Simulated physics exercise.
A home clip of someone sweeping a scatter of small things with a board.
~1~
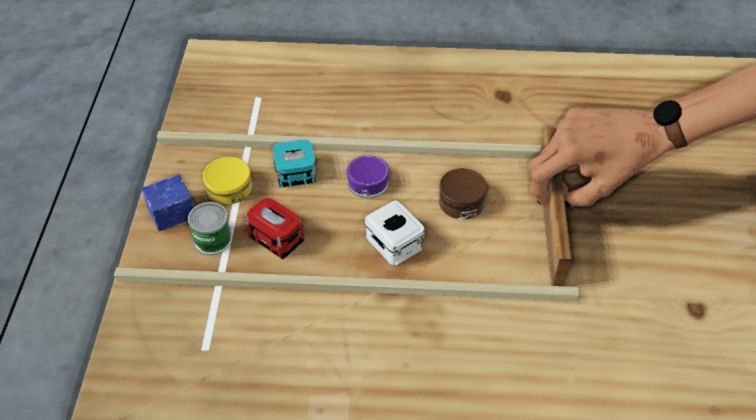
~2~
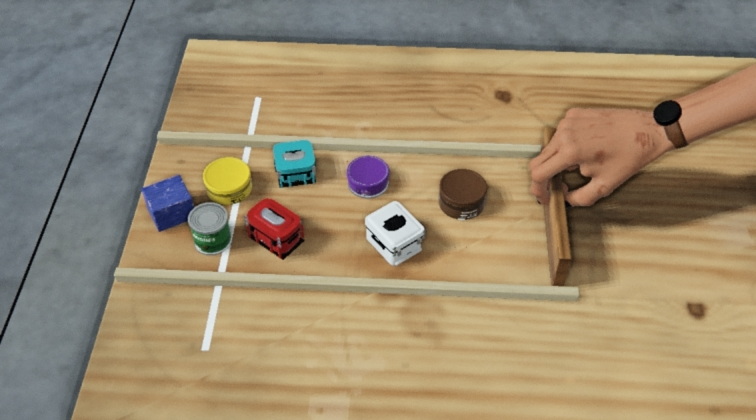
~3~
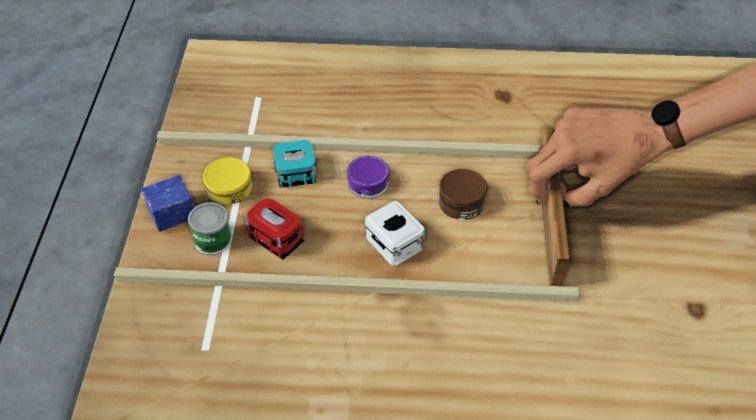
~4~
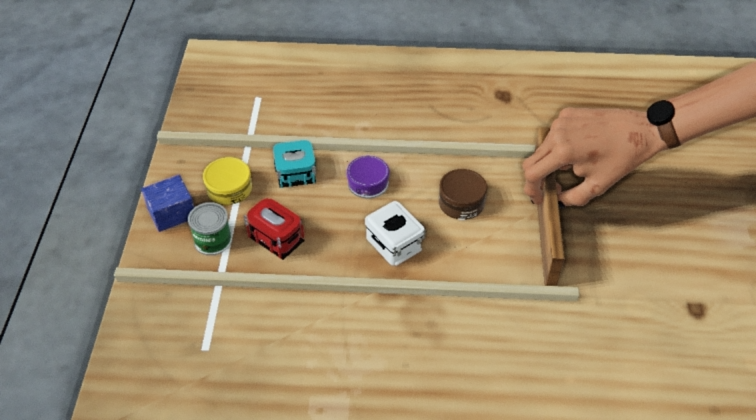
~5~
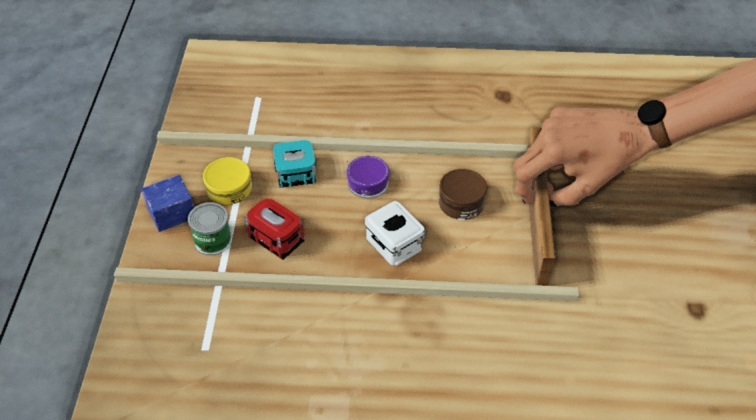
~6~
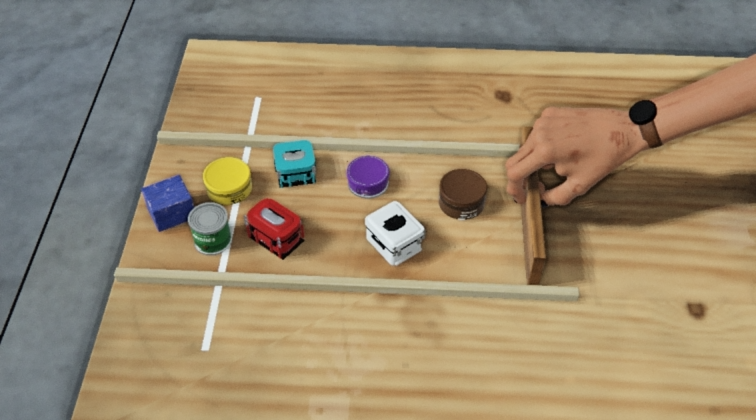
A hand wearing a dark watch holds a wooden board upright at the right end of a lane between two pale strips on a wooden tabletop, seen from above at an angle. Brown, purple, white, turquoise, red, yellow, green and blue containers and blocks lie scattered leftward, some near a white line. The hand slides the board slightly left, touching nothing, while the objects and camera stay still.
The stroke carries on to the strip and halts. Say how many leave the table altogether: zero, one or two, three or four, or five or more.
Here the number that fall off is one or two.
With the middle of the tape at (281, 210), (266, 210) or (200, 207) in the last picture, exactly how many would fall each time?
Down on the floor: 0, 0 and 3.
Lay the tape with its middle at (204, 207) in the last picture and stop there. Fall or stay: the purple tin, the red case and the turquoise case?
The purple tin is kept, the red case stays on, the turquoise case remains up.
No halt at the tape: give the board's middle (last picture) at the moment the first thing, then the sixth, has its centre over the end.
At (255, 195) for the first, at (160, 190) for the sixth.
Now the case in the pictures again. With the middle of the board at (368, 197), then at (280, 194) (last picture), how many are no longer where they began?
By then 3, and 8.
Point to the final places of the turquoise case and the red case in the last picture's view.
About (185, 165), and the other about (174, 216).
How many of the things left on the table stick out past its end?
Overhanging: 2.
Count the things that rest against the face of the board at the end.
It touches 3.
Early on, none off yet; blue block at rest near (169, 203); green pot at rest near (211, 229); yellow tub at rest near (228, 181).
Finally, the number that fall off is one or two; lost, blue block.
